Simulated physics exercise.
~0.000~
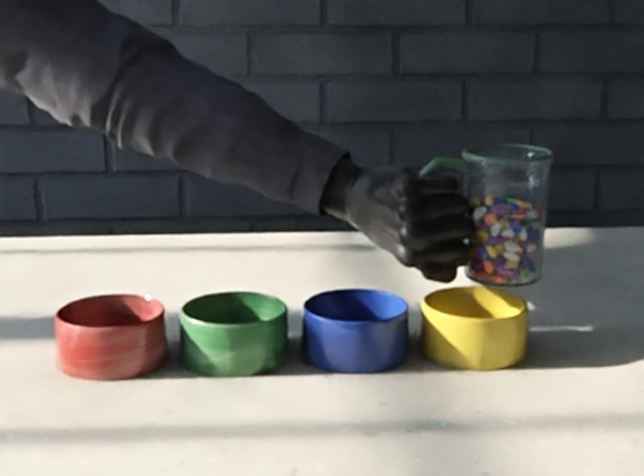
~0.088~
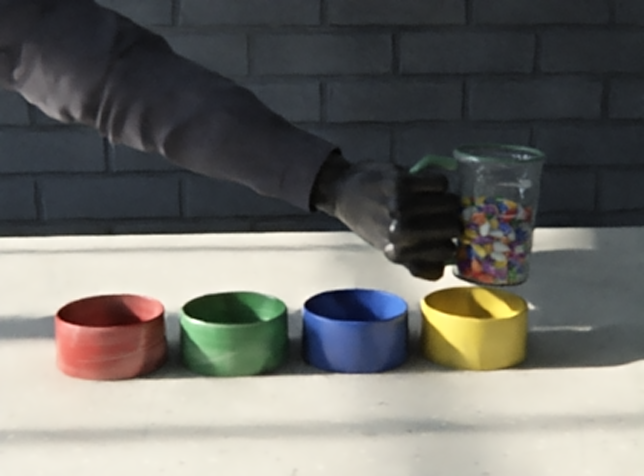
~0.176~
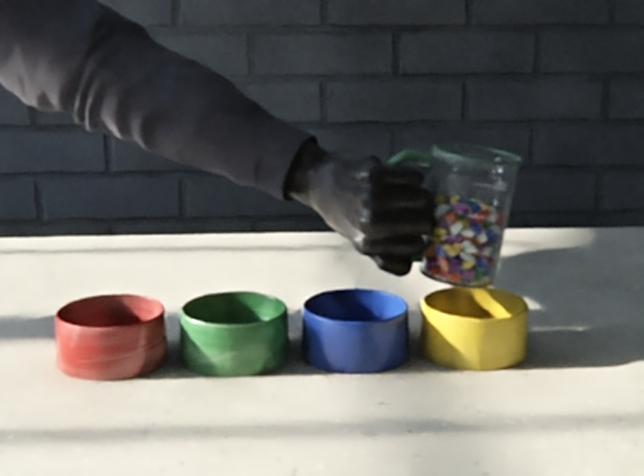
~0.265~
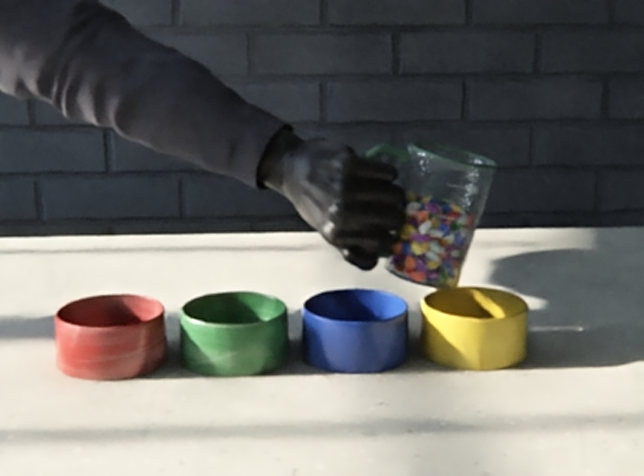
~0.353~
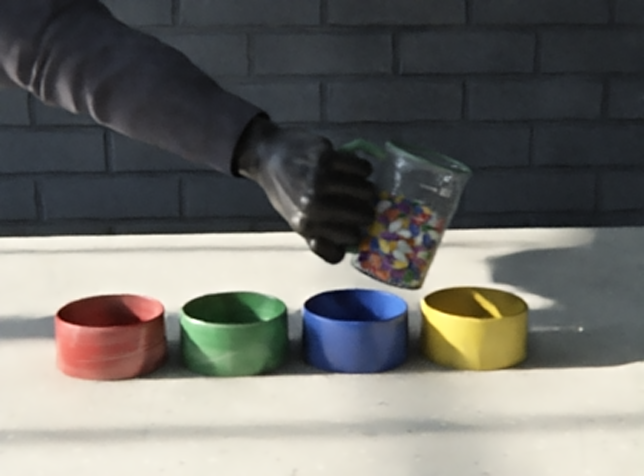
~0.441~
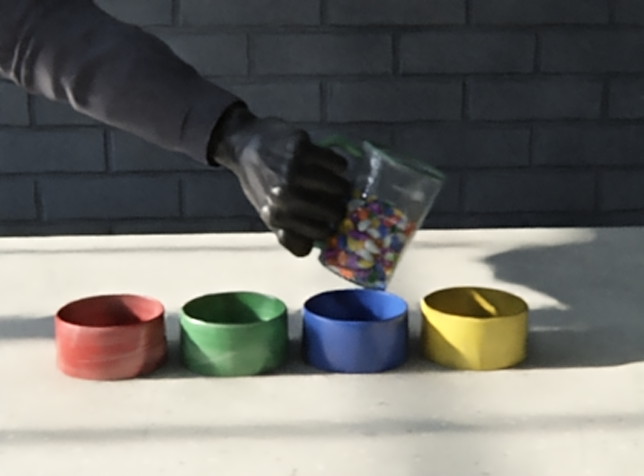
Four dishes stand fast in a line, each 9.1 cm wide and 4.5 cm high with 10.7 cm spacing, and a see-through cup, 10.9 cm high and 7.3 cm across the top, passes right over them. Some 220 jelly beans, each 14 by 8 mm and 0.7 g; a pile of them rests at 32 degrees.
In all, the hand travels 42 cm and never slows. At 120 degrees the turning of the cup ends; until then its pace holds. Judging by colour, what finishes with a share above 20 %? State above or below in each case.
Outcome: Red: In excess of a fifth; blue: Not in excess of a fifth; green: Not in excess of a fifth; yellow: Not in excess of a fifth; counter: Not in excess of a fifth.
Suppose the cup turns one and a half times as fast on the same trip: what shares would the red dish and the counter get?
Result - red: 90; counter: 10.
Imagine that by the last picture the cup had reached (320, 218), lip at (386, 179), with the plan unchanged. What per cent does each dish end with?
Final shares - red 100 %, blue 0 %, green 0 %, yellow 0 %.
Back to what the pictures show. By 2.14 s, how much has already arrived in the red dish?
Share at that time: Approx. 80 per cent.
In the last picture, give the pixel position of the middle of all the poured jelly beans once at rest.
Roughly pixel (108, 332).
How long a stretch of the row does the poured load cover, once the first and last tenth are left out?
It covers some 5 centimetres of the row.
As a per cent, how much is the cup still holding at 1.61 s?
Roughly 100 per cent, I'd say.
Then, at 1.14 s, tilt 69 degrees; cup holds 100 %.
After 1.61 s, tilt 99 degrees; cup holds 100 %.
After 2.14 s, tilt 120 degrees; cup holds 20 %, red 80 %.
At rest (2.8 s), red 100 %, blue 0 %, green 0 %, yellow 0 %, counter 0 %.
